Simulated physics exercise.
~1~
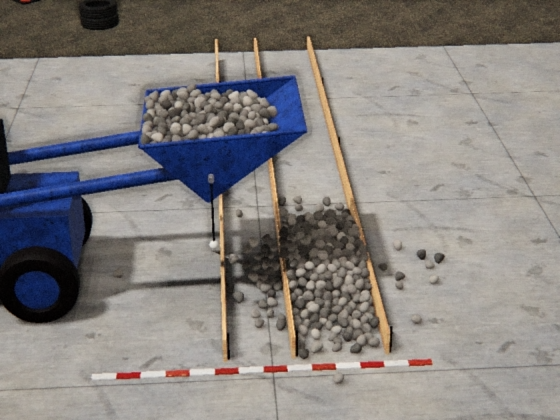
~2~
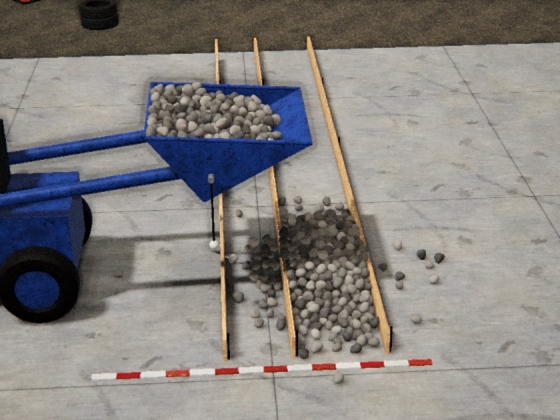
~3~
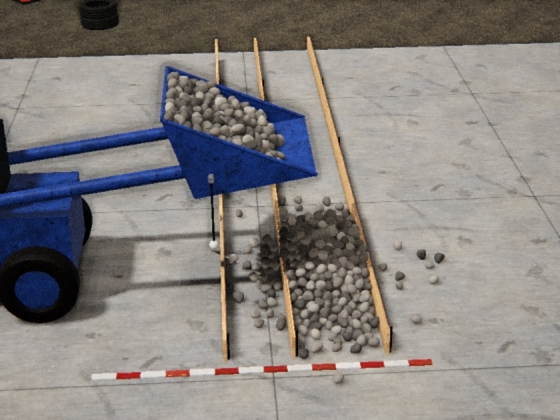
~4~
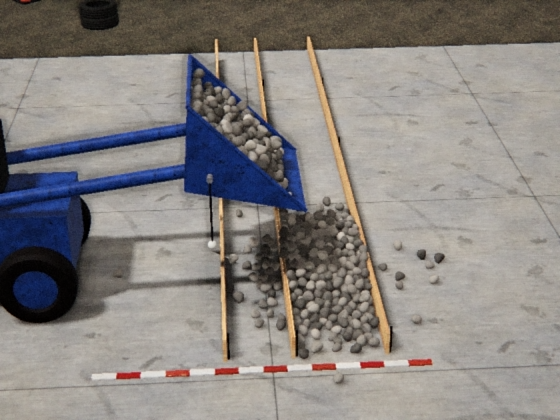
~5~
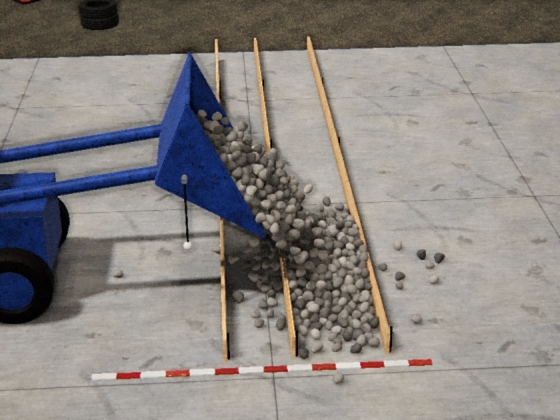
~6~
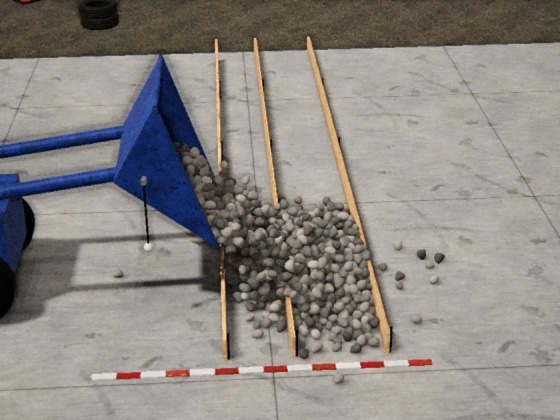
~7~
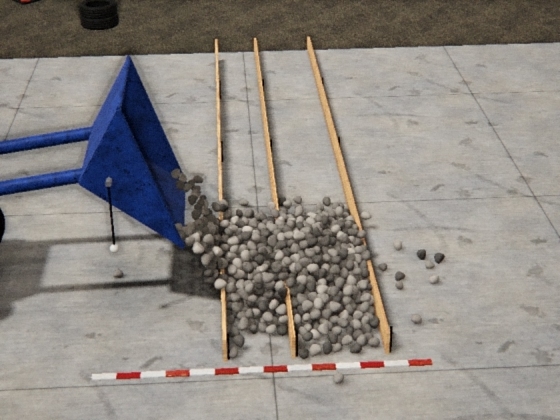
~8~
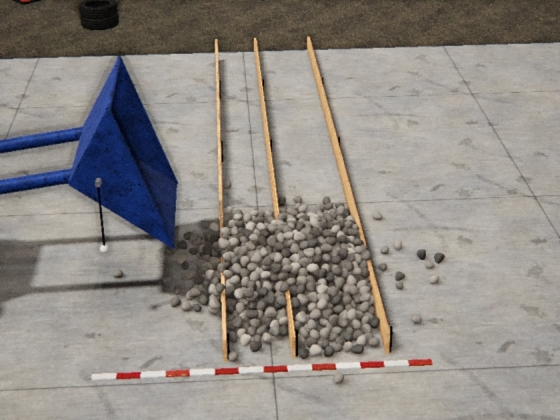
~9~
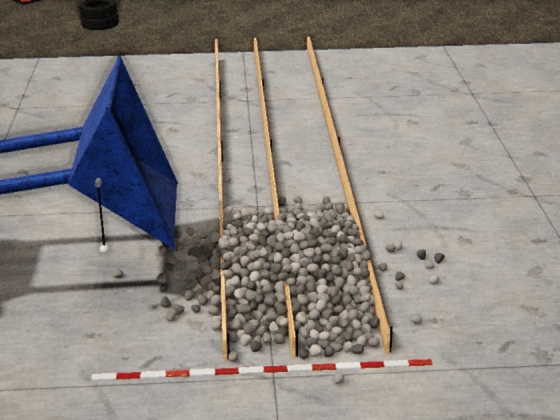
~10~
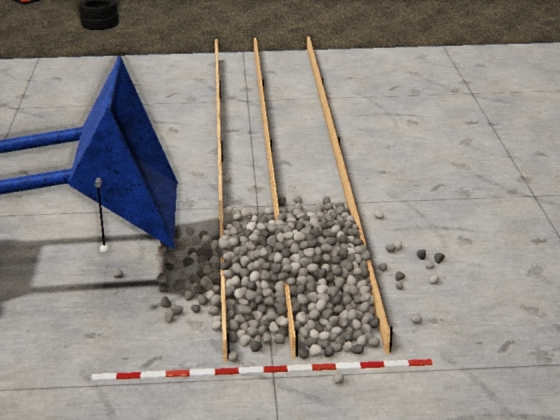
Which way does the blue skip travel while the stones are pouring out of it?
It travels to the left, drawing back from the pile together with the loader.
